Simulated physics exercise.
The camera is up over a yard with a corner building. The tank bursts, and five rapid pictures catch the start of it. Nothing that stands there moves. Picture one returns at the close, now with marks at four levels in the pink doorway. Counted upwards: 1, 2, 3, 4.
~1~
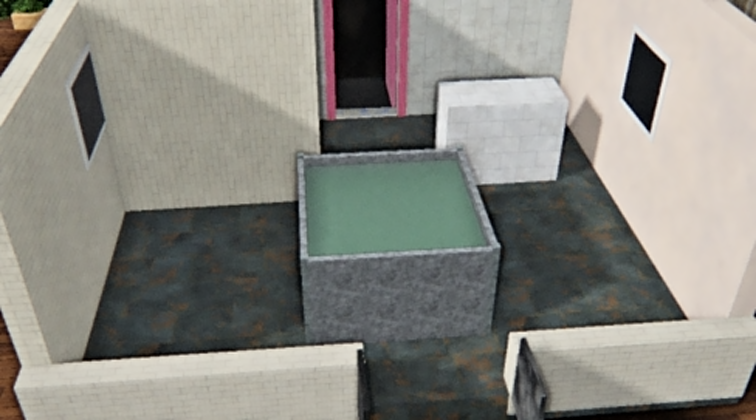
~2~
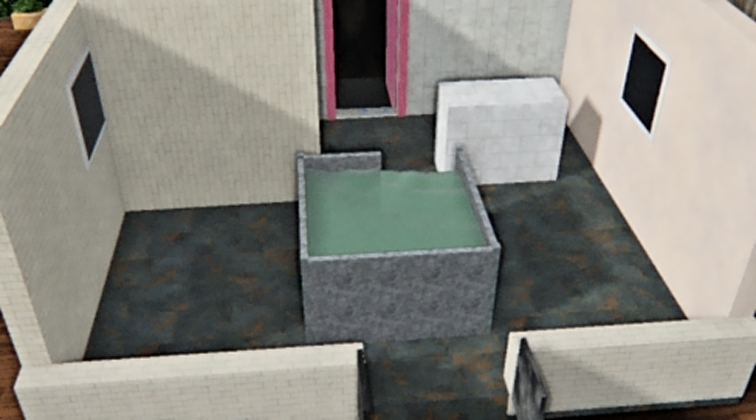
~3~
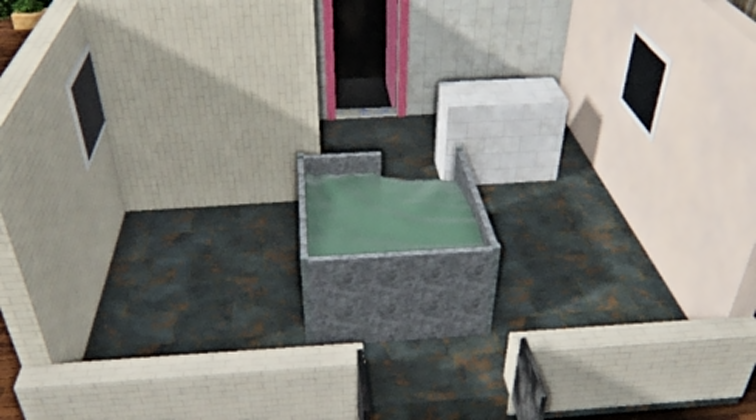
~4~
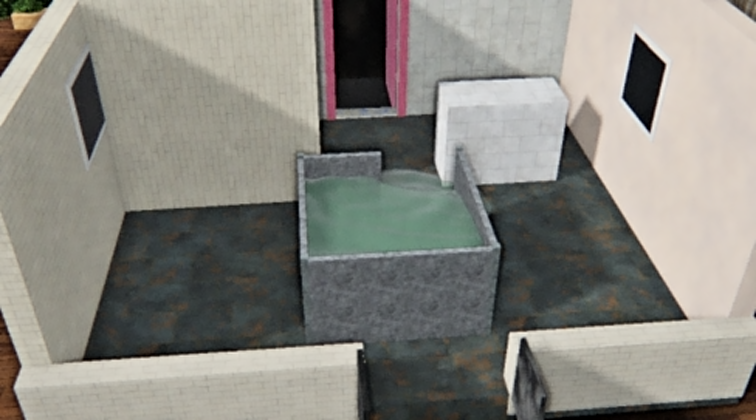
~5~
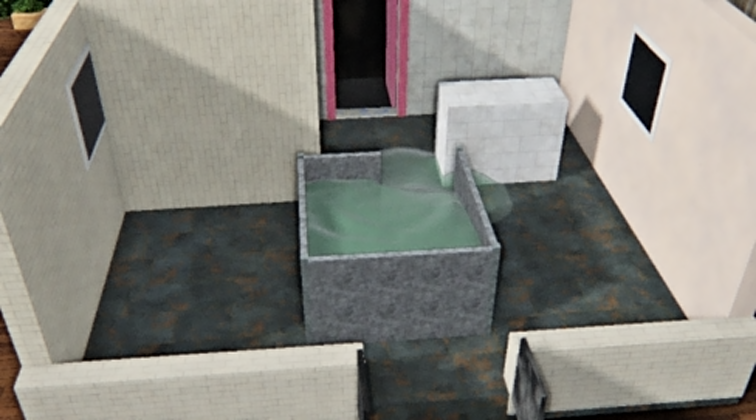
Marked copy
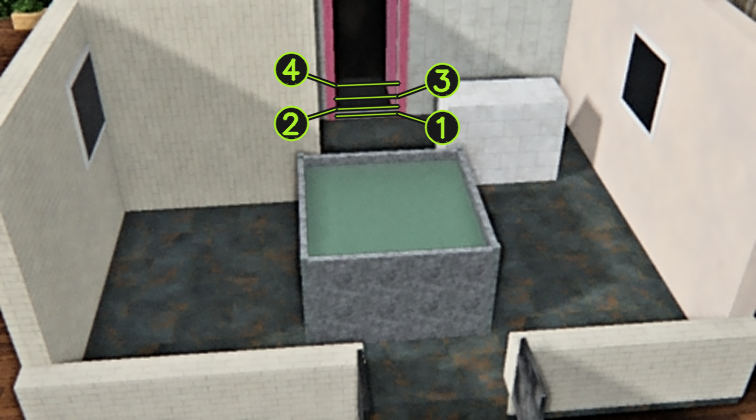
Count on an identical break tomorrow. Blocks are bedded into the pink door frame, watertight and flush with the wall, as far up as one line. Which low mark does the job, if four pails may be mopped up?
That is mark 4.
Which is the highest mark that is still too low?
3 it is.
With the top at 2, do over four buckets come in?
Yes.
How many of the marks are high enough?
One of them.
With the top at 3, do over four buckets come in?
Yes, that goes wrong.
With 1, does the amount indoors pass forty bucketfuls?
Yes, it does.
In lime, 1 at (367, 114); 2 at (367, 107); 3 at (367, 97); 4 at (367, 84); from the bottom up 1, 2, 3, 4.
For mark 1, dozens of bucketfuls pour in.
For mark 2, dozens of bucketfuls pour in.
For mark 3, about 11 bucketfuls get in.
For mark 4, a splash gets over, under a bucket.
